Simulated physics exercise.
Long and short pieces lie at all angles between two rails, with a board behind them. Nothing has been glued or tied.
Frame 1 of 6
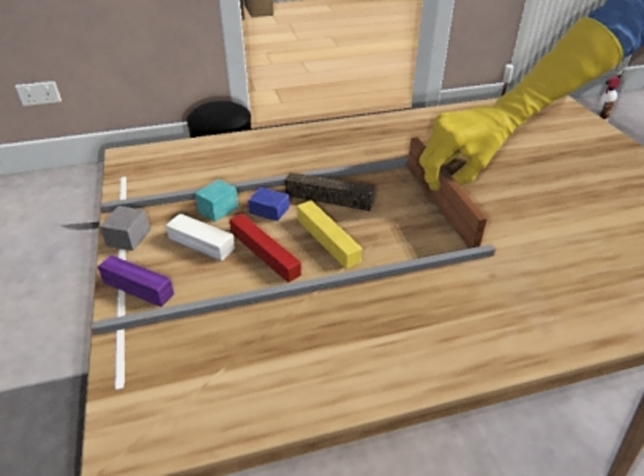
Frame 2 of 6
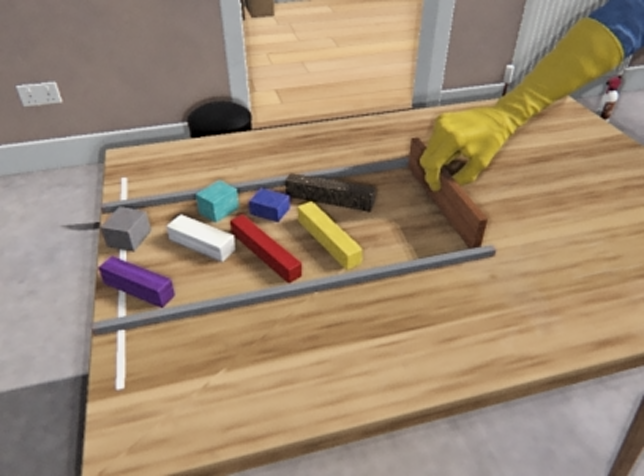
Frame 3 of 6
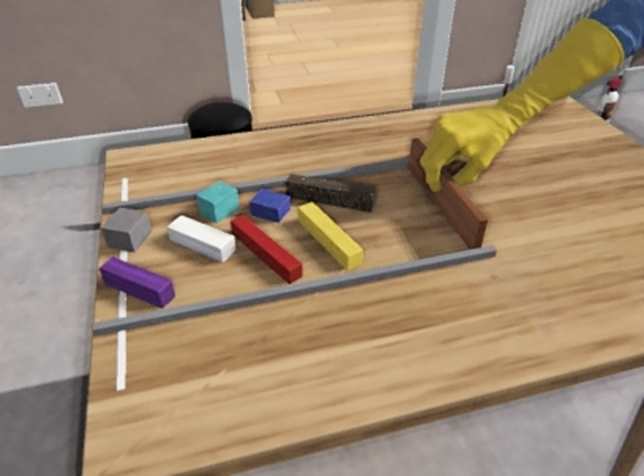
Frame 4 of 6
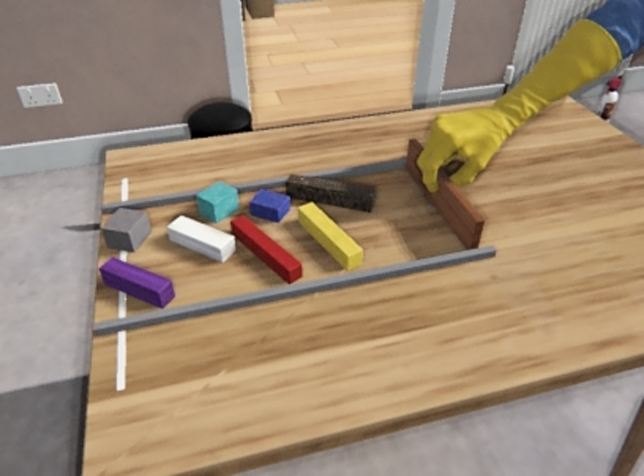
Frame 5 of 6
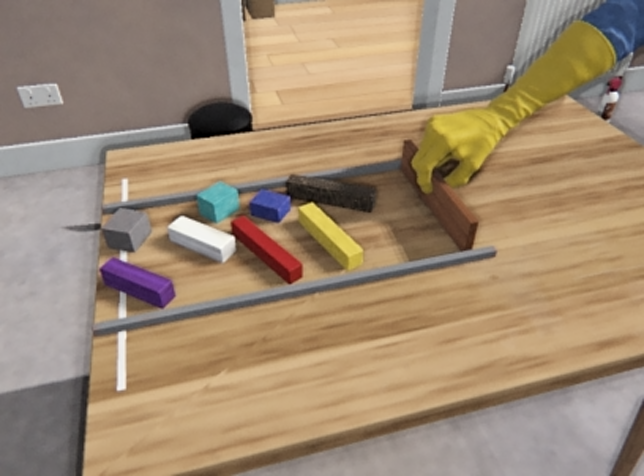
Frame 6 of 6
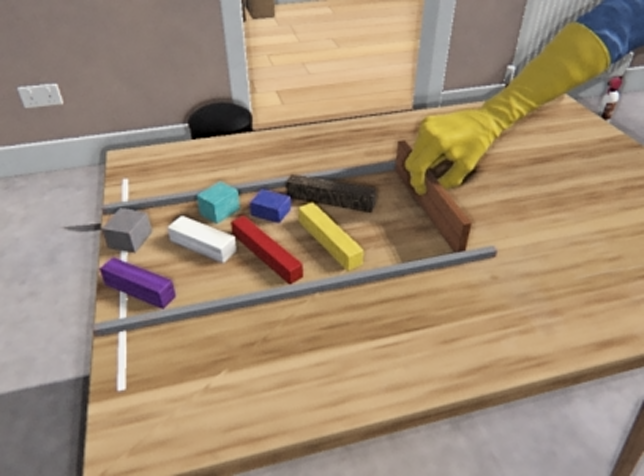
The video shows coloured blocks and sticks lying between two rails on a wooden table, with a yellow-gloved hand holding a brown board at the right. The board stays nearly still, then the hand slides it slightly left.
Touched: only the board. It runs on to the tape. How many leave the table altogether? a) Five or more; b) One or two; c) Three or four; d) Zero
Five or more.
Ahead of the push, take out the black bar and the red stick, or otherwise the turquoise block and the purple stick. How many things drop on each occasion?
First 3, then 4.
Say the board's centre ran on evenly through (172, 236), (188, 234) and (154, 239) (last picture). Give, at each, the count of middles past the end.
The counts are 4, 1 and 4, in that order.
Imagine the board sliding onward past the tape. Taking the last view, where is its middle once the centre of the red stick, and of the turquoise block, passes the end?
The red stick puts it at (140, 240), the turquoise block at (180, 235).
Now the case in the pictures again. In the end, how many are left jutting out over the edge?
Answer: 2.
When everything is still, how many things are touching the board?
That would be 1 of them.
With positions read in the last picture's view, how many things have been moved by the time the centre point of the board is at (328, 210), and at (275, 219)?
I count 3 first and 6 after.
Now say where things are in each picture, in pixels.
The first picture shows grey block (126, 228); purple stick (136, 281); white stick (200, 237); board (442, 189); tape (122, 260).
The second picture shows purple stick (137, 281); board (443, 190).
The third picture shows white stick (201, 239); turquoise block (218, 202).
The fourth picture shows grey block (127, 230); black bar (330, 193).
The fifth picture shows purple stick (137, 282); blue block (270, 206).
The sixth picture shows grey block (128, 230); purple stick (138, 282); white stick (202, 239); board (429, 193); tape (124, 262).
Early on, none off yet; grey block at rest near (128, 230); purple stick at rest near (138, 282); white stick at rest near (202, 239).
A while later, none off yet; grey block at rest near (128, 230); purple stick at rest near (138, 282); white stick travelled a little near (174, 250).
Further along, one off so far; grey block in the air near (91, 383); purple stick travelled a little near (91, 301); white stick travelled about its own width near (90, 268).
Finally, the number that fall off is five or more; lost, blue block, red stick, turquoise block, white stick, purple stick and grey block.
